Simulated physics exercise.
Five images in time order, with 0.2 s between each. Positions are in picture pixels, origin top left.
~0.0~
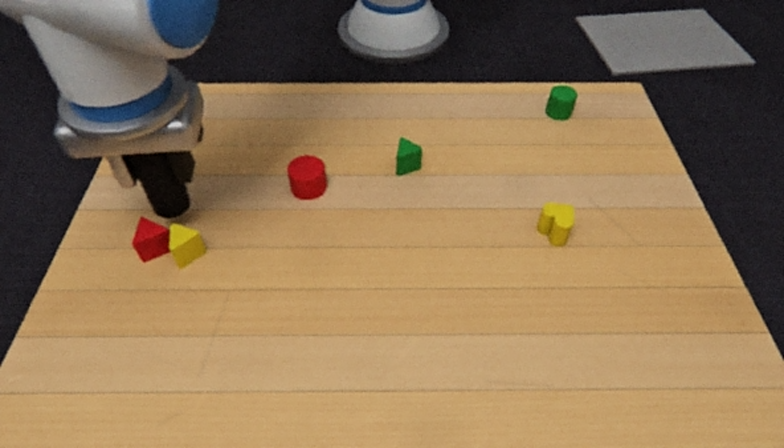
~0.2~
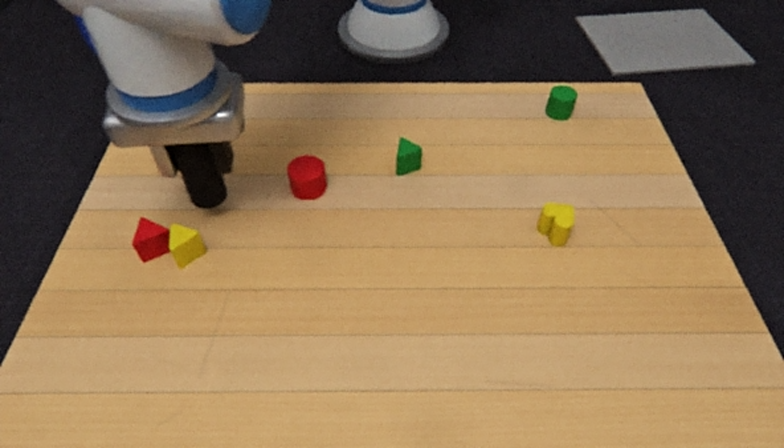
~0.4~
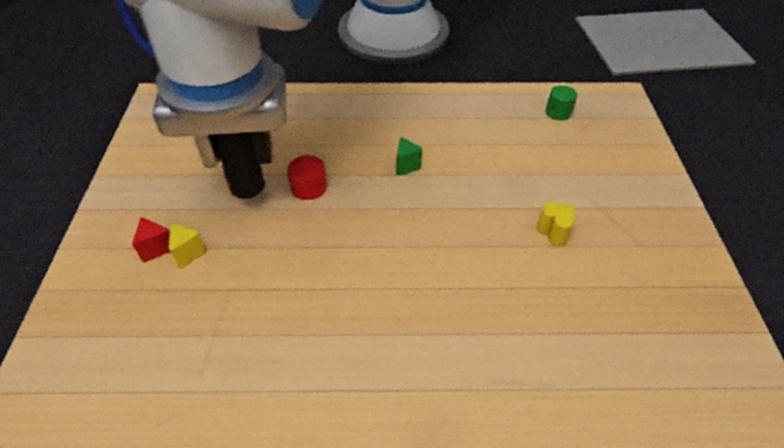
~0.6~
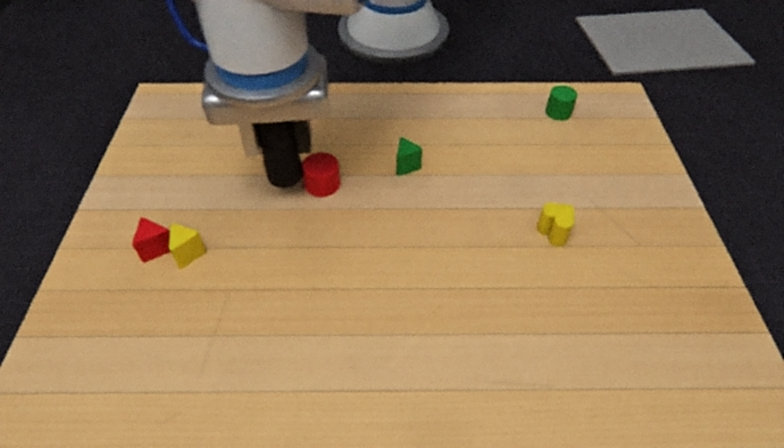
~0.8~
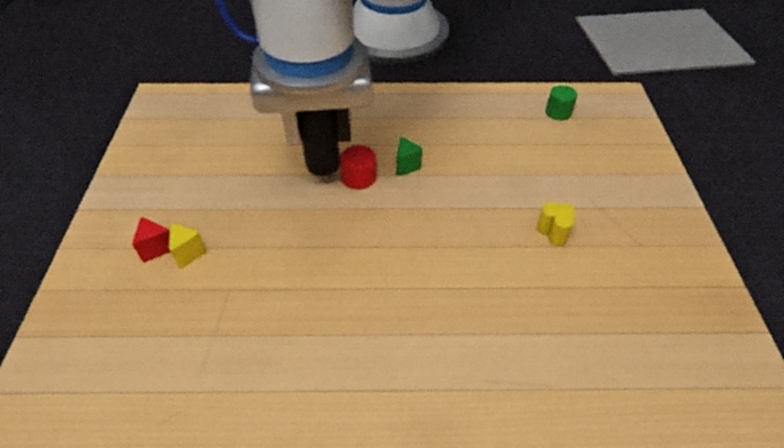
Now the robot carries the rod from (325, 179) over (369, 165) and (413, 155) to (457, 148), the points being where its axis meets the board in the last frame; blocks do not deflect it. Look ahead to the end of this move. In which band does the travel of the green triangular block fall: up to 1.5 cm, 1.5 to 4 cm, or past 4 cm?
Band: Over 4 cm.
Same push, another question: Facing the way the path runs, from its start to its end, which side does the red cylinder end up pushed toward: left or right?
That's a shift to the right.
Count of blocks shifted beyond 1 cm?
The push moves two blocks more than 1 cm.
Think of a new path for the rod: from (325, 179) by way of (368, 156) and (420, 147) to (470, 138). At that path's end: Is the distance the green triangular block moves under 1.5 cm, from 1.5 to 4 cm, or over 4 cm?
Between 1.5 and 4 cm.
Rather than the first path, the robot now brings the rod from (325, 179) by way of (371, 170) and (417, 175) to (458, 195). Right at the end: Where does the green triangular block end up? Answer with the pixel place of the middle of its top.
The middle of its upper face will lie at (443, 141).
The first path, step by step. One third of the way, rod at (368, 151); red cylinder at (401, 153); green triangular block at (427, 146), turned 40° anticlockwise.
Two thirds of the way, rod at (414, 142); red cylinder at (432, 155); green triangular block at (456, 146), turned 45° anticlockwise.
At the end, rod at (458, 134); red cylinder at (434, 156); green triangular block at (458, 146), turned 50° anticlockwise.
